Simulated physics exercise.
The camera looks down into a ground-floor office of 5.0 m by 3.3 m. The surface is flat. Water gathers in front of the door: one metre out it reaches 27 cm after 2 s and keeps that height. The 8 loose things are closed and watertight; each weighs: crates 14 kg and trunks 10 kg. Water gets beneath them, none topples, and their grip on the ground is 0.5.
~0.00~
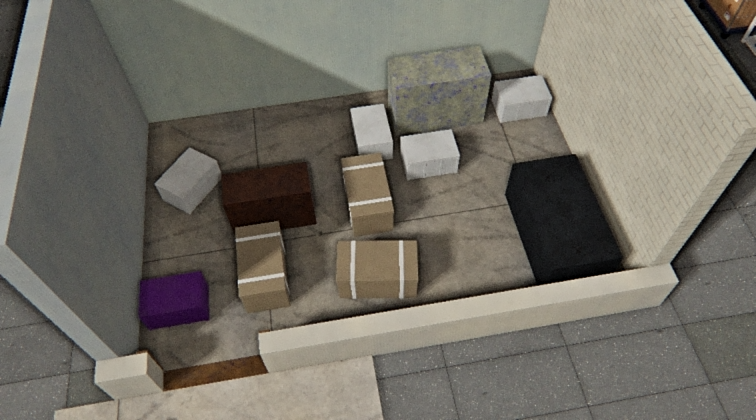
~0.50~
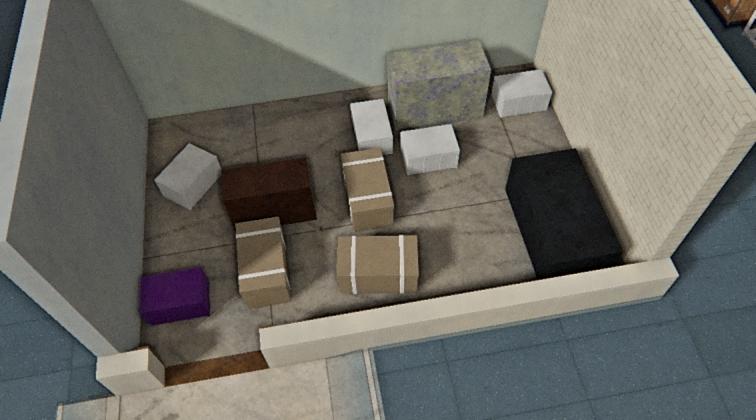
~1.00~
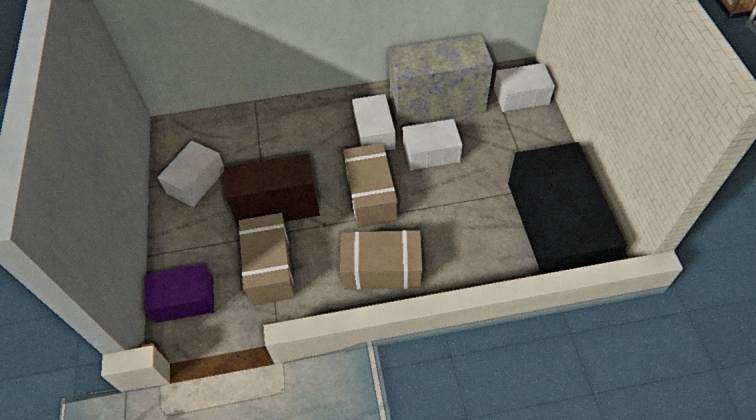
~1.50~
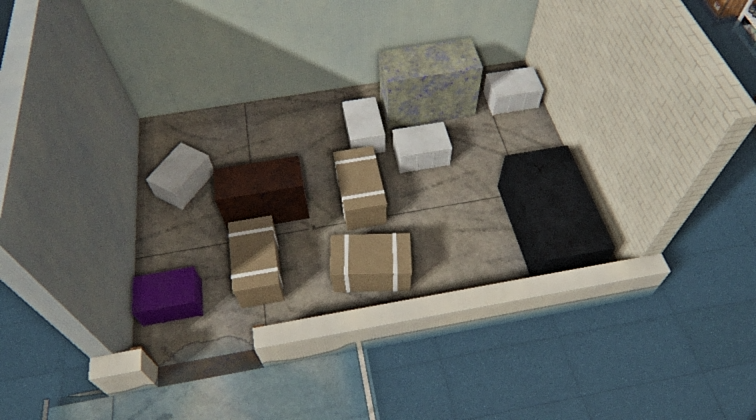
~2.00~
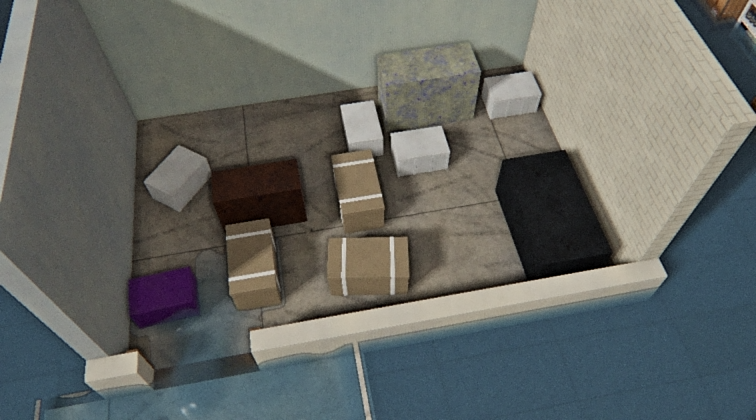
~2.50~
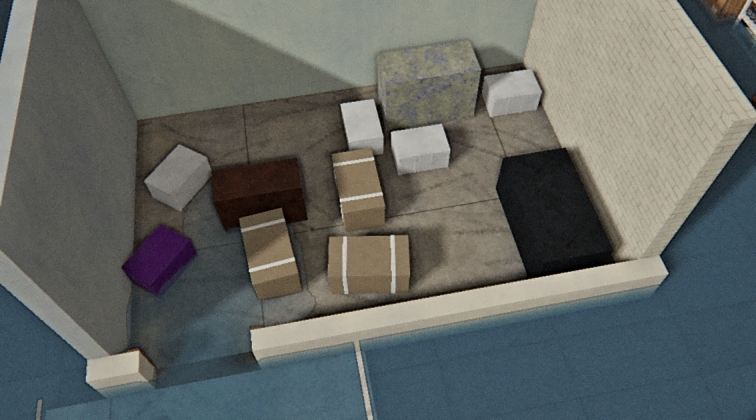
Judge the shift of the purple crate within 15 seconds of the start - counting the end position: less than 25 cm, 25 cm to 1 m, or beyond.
Purple crate ends far away.
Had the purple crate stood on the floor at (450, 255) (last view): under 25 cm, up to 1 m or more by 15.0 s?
It gets carried off.
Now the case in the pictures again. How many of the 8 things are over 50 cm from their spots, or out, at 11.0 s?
5 of them.
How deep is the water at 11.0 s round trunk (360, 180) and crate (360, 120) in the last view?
About 13 and 15 cm.
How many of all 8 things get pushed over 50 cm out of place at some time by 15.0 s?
8 of them.
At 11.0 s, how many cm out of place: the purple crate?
About 250 cm.
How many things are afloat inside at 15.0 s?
At that moment 8.
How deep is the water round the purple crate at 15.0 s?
About 15 cm.
After 3.5 s the purple crate is near (143, 173), 1.5 m from its start, afloat; 1 afloat.
After 6.8 s the purple crate is near (310, 148), 2.2 m from its start, afloat; 6 afloat.
After 11.0 s the purple crate is near (408, 200), 2.6 m from its start, afloat; 8 afloat.
After 15.0 s the purple crate is near (321, 286), 1.6 m from its start, afloat; 8 afloat.
